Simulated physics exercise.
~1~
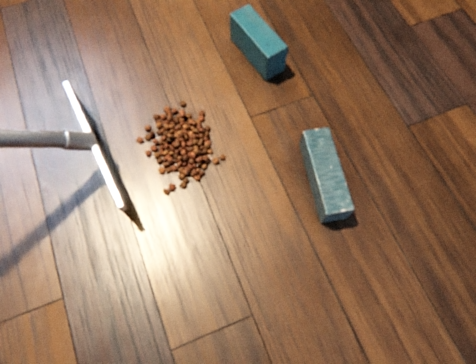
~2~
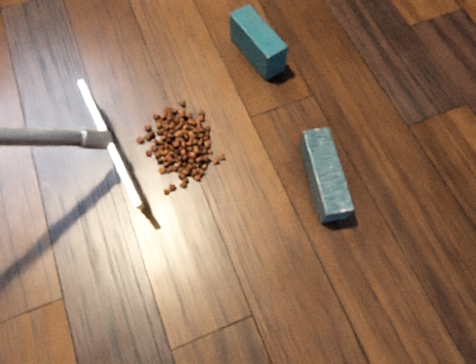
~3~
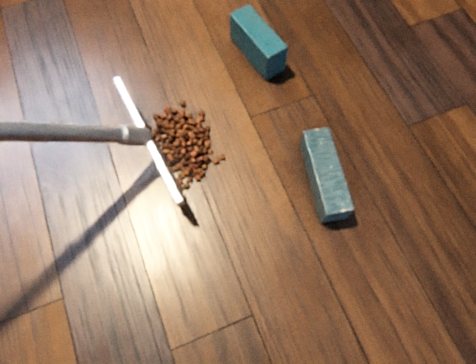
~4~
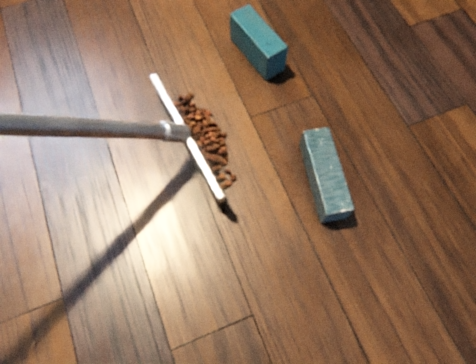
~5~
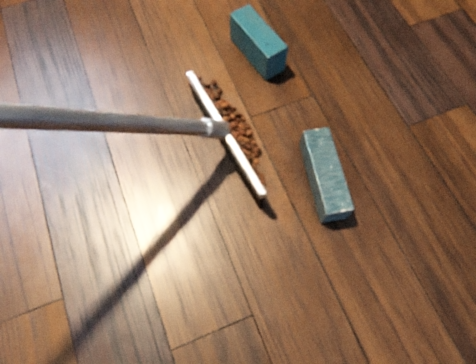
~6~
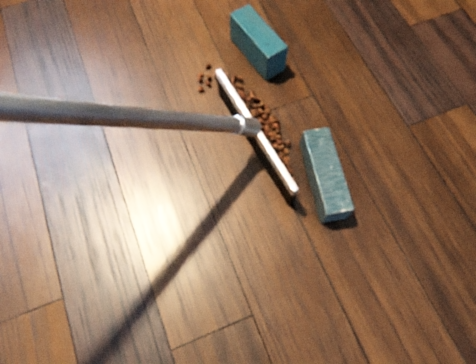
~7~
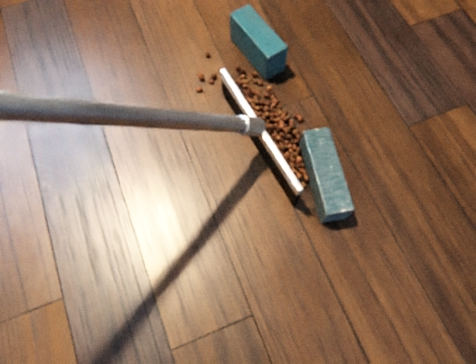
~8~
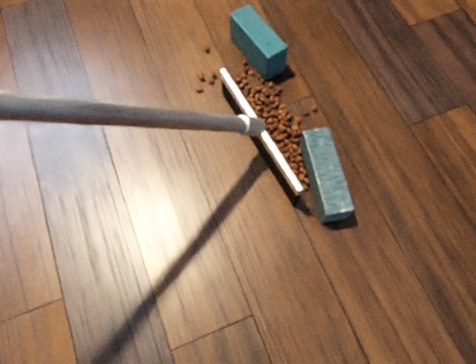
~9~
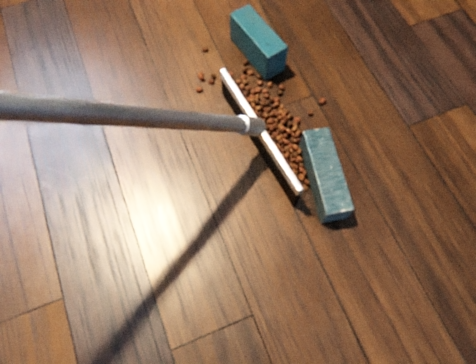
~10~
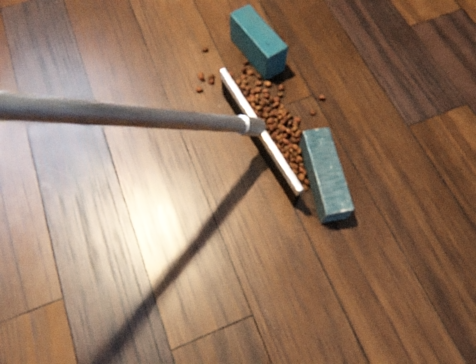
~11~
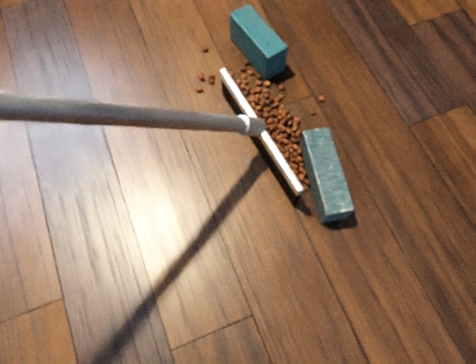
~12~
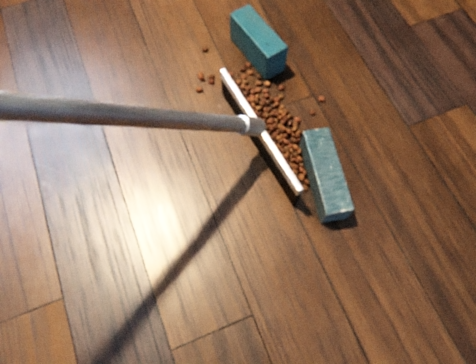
A squeegee with a long grey handle and a thin white blade reaches in from the left over a brown wood-plank floor, seen from above at an angle. To its right lies a loose heap of small reddish-brown kibble, and beyond that sit two teal blocks with a gap between them. The blade slides right, meets the heap and pushes it into a band toward the blocks. A few pieces slip out around its upper end. The blade stops just short of the blocks, and the kibble spreads slightly, then rests packed before the gap, with only a few bits in or past it.
